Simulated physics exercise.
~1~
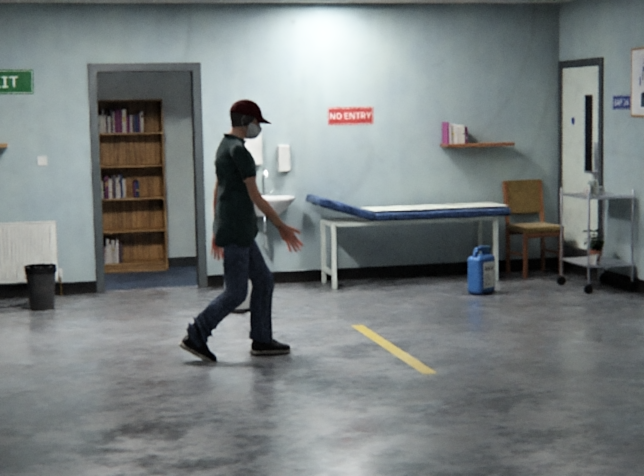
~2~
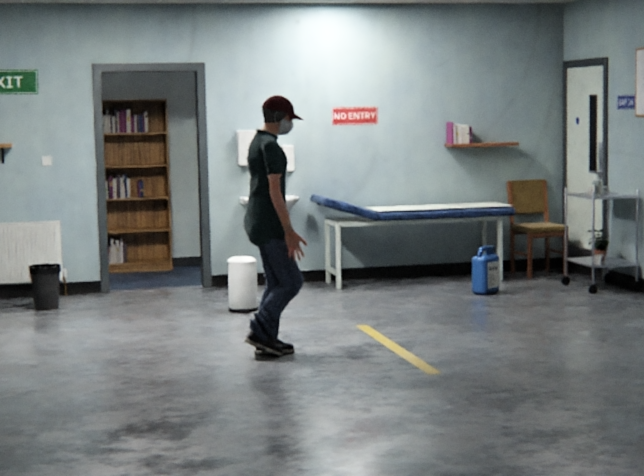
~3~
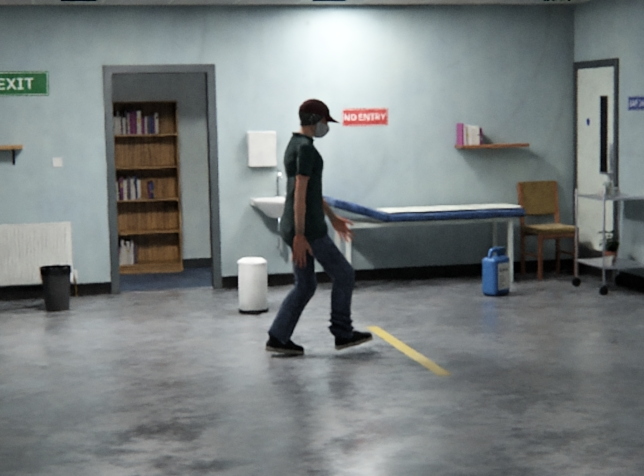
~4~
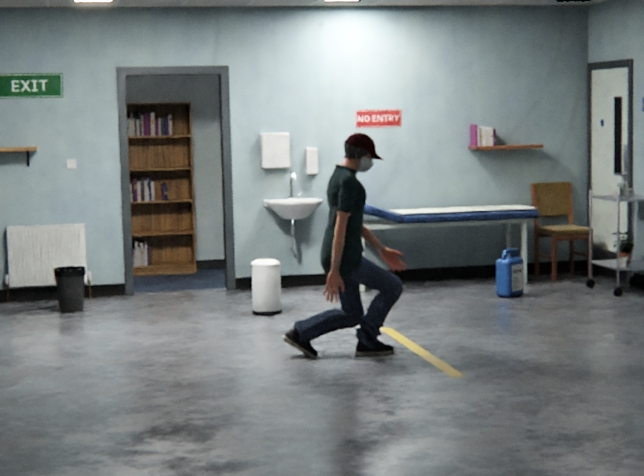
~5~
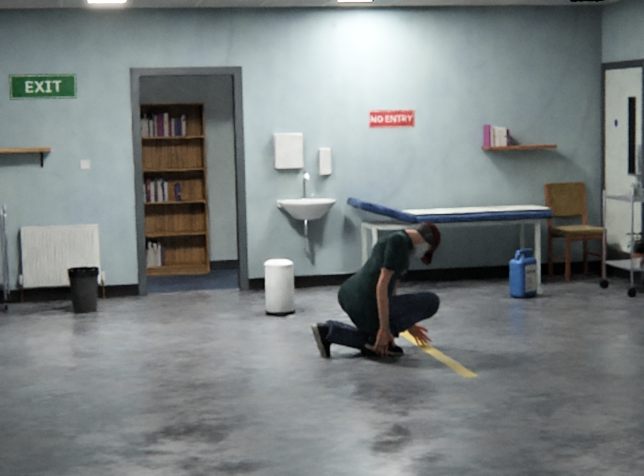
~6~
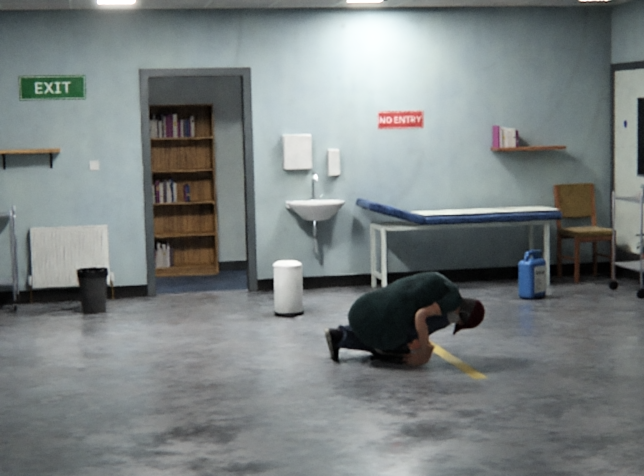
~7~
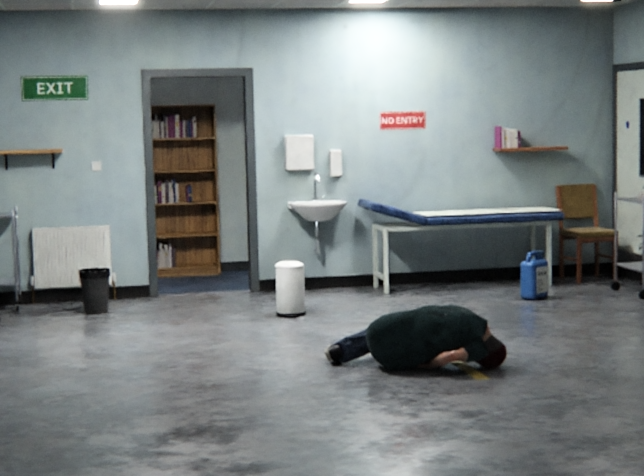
At first, a person in a dark red cap, face mask, dark green shirt and jeans walks right across a clinic-like room toward a strip of yellow tape on the grey floor. As the view pans slightly left, the walker's knees bend and the body sinks near the tape. The walker drops into a low crouch, leaning forward with the arms hanging toward the floor. Next the back rounds and the head dips low over the knees. Finally the walker slumps down and lies curled on the floor, head to the right, with chest and hips short of the tape.
